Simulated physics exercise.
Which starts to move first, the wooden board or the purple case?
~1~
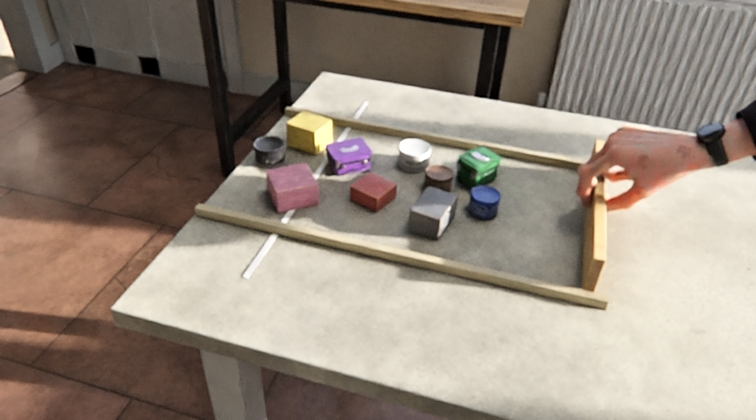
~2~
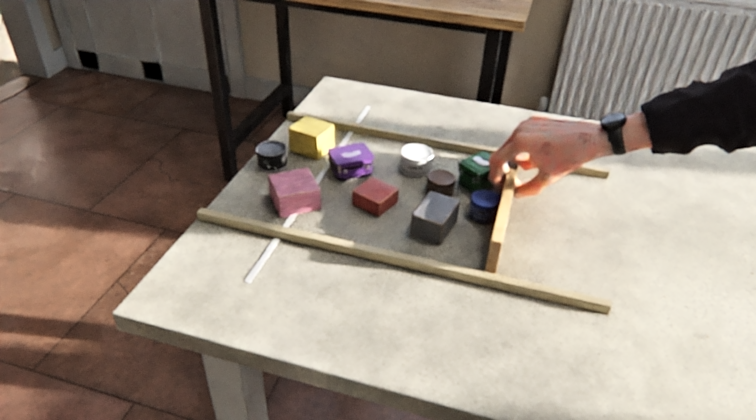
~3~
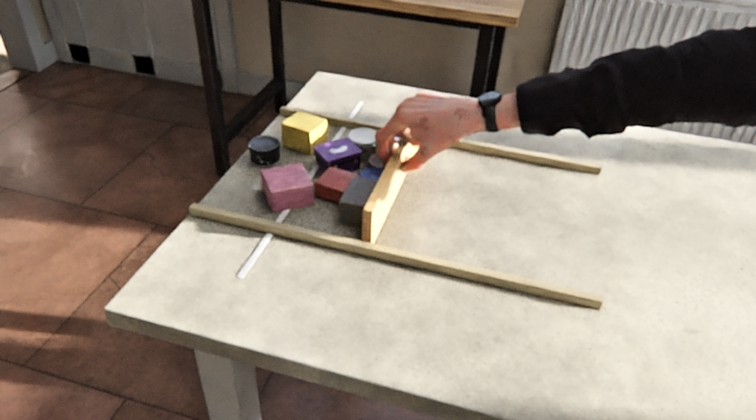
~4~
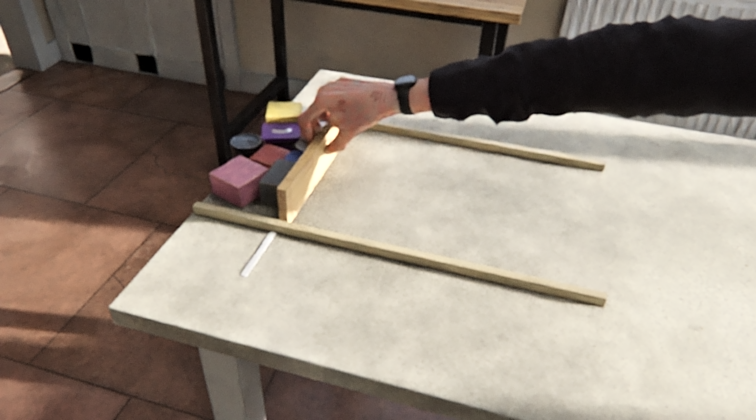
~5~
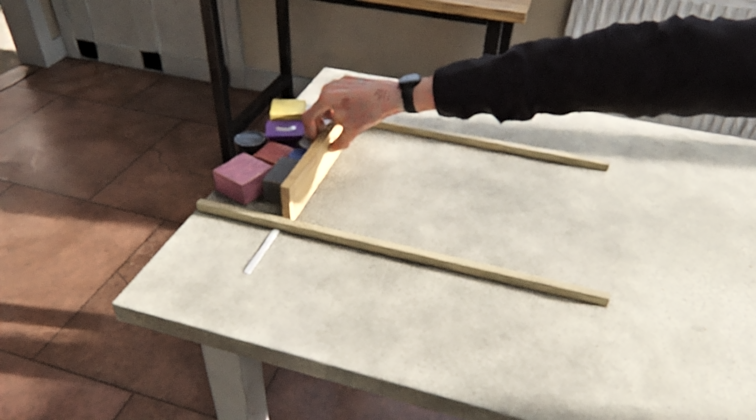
The wooden board starts to move first, sliding left while the purple case still sits in its place. The purple case shifts only later, as the bunched things are pushed toward the left edge.
An upright wooden board, held by a hand with a dark watch, stands at the right of a pale tabletop, seen from above at an angle in a tiled room. To its left, between two wooden strips, lie a yellow box, a purple case, pink, red and grey blocks, a green case and small tubs, with a white tape strip beneath. The hand slides the board left up to the nearest things, then pushes the grey block and blue tub along. The cluster bunches toward the left edge. The board stops by the tape, still held, and nothing falls off.
